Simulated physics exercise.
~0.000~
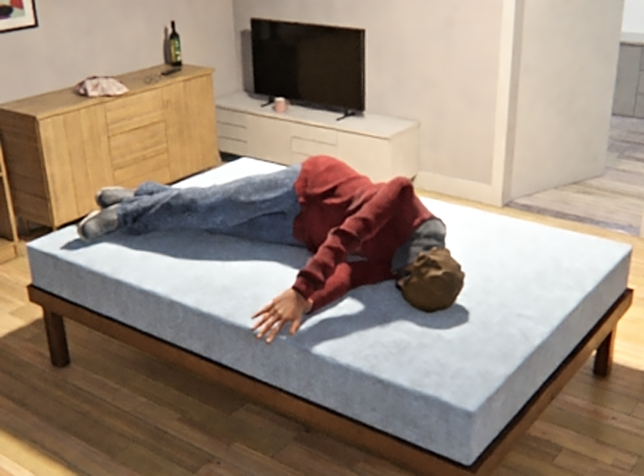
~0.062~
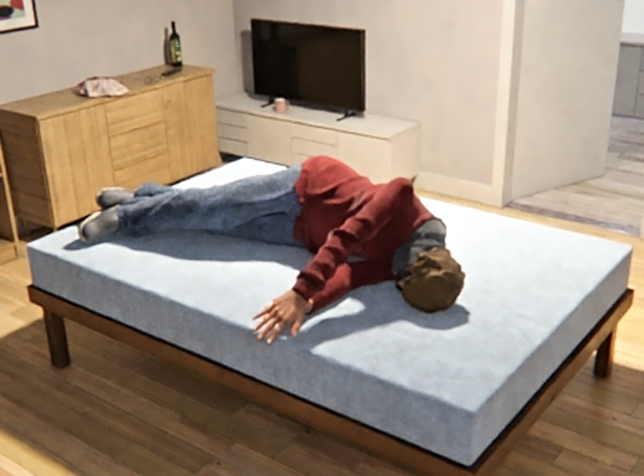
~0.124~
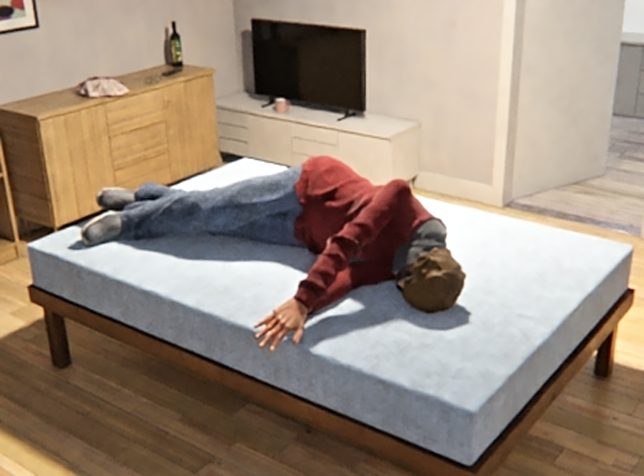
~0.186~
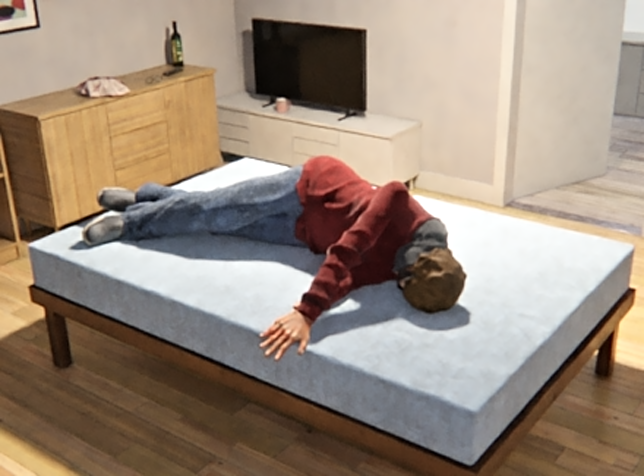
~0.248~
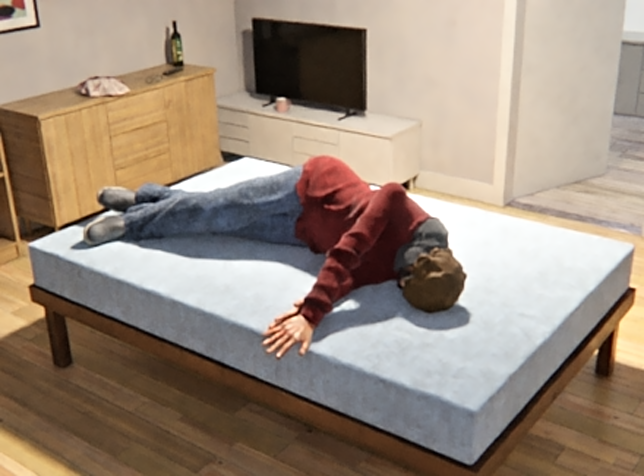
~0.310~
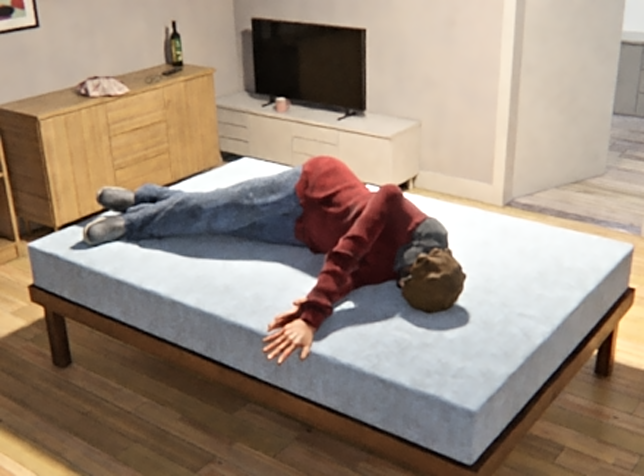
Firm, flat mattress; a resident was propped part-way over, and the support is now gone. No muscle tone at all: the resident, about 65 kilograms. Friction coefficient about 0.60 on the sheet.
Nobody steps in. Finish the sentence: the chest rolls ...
... towards the front.
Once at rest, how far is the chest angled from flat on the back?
Turned roughly 120 degrees.
After 0.54 s the chest is turned 115° from lying flat on the back, near (398, 236) in the last picture's view.
After 0.94 s the chest is turned 120° from lying flat on the back, near (398, 237) in the last picture's view.
After 1.54 s the chest is turned 120° from lying flat on the back, near (395, 239) in the last picture's view.
Final state at 2.1 s, chest rolls forwards.
